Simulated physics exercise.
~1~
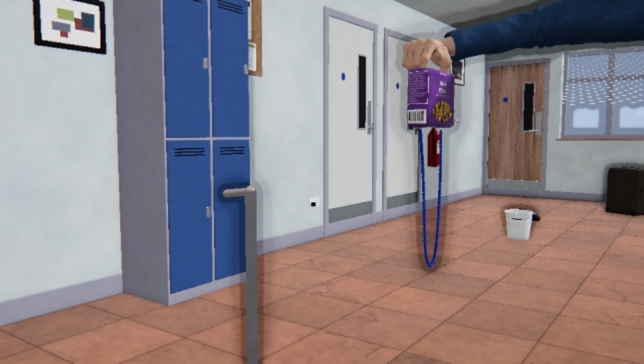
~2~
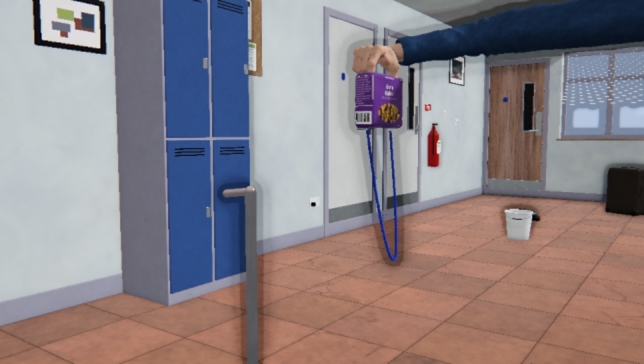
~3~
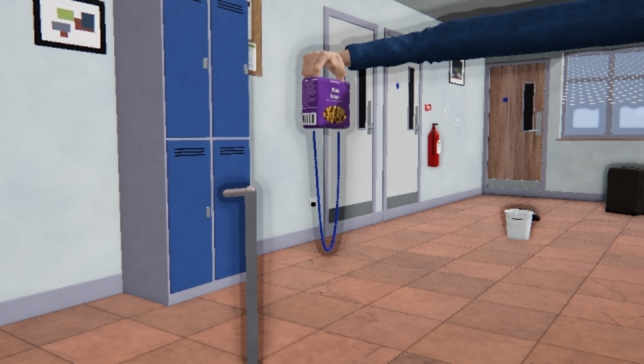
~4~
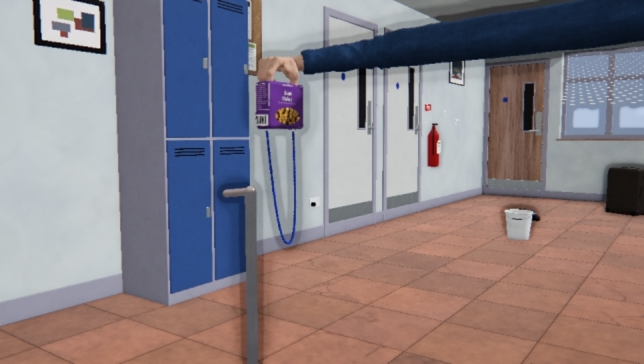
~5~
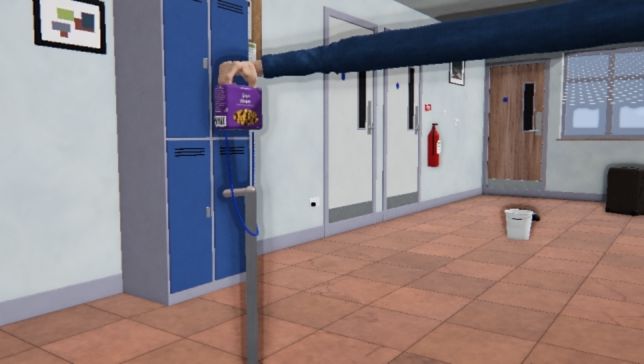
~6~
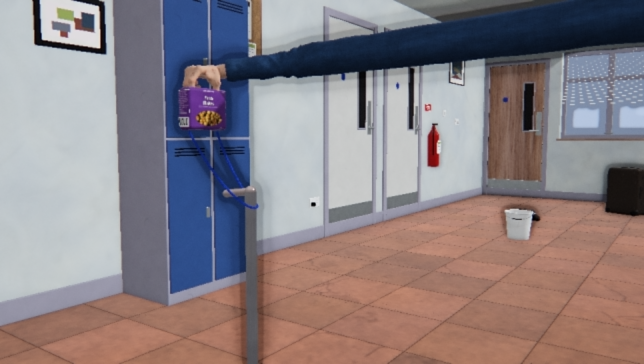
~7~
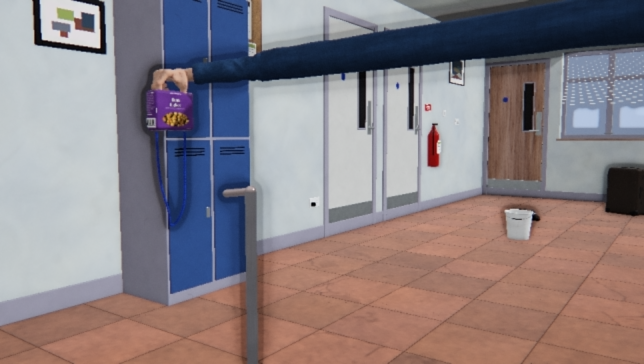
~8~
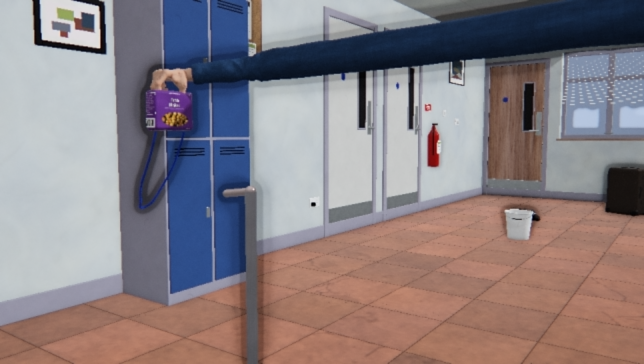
The clip shows an outstretched arm carrying a purple pouch leftward through a room with blue lockers, a blue shoelace loop dangling beneath. The loop passes over a grey hooked post, trails briefly beside it, then comes clear and swings left as the pouch stops past the post.
